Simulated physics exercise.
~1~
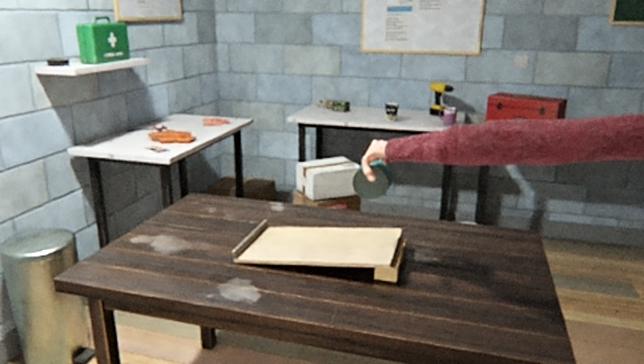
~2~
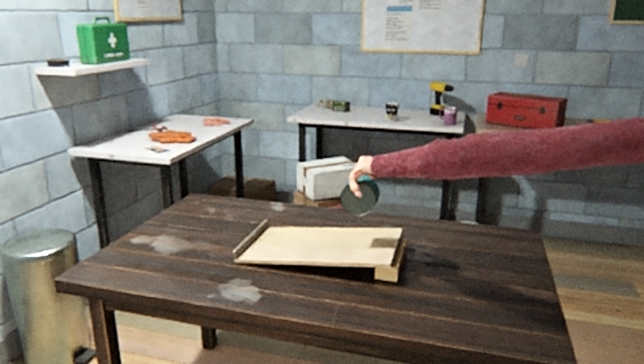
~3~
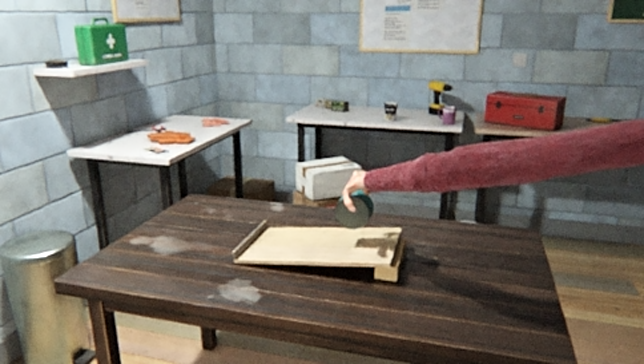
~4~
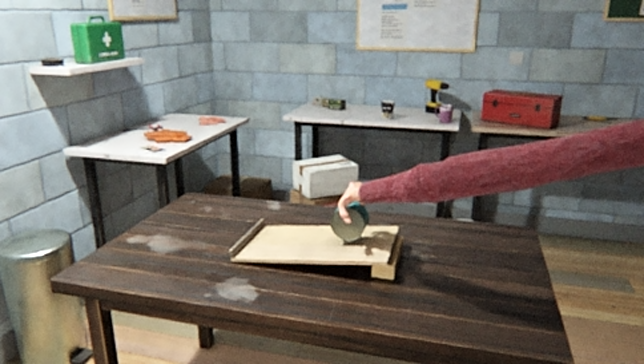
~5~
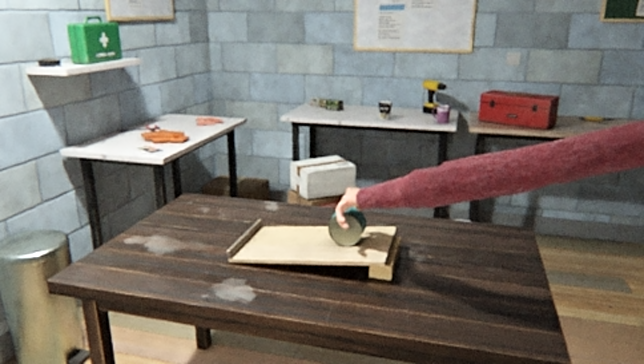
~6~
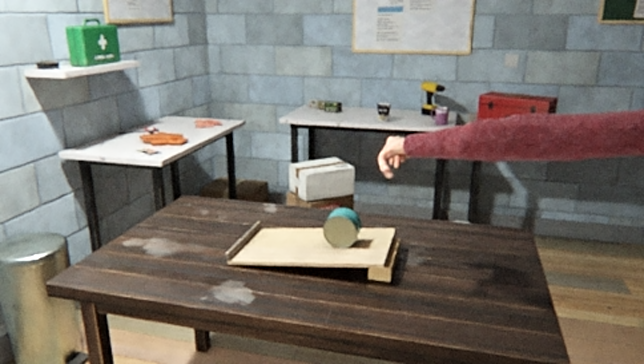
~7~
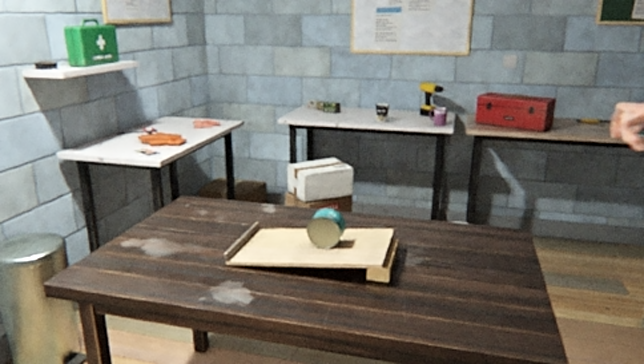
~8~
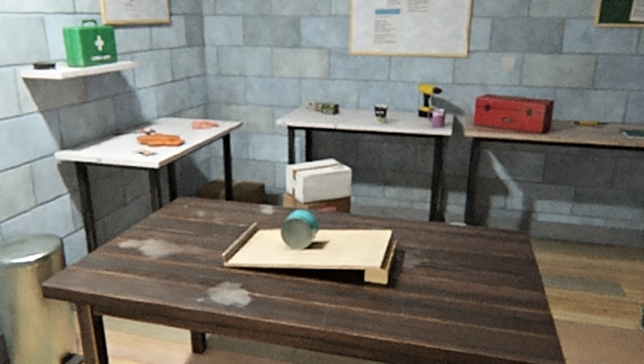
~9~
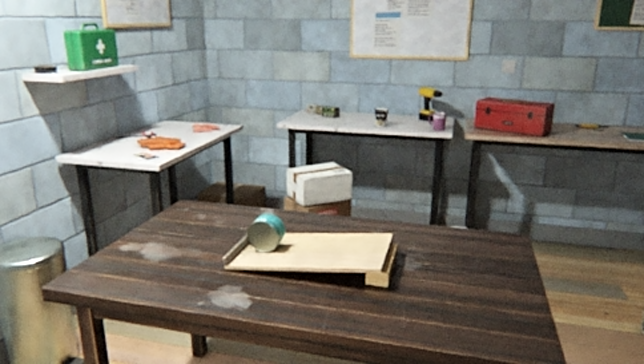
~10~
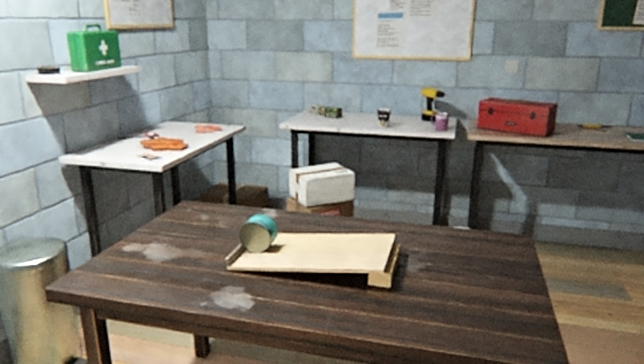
A hand in a red sleeve lowered a turquoise tub onto a sloping board on a wooden table, then let go and drew back to the right. The tub rolled left down the board and came to rest at its lower end.
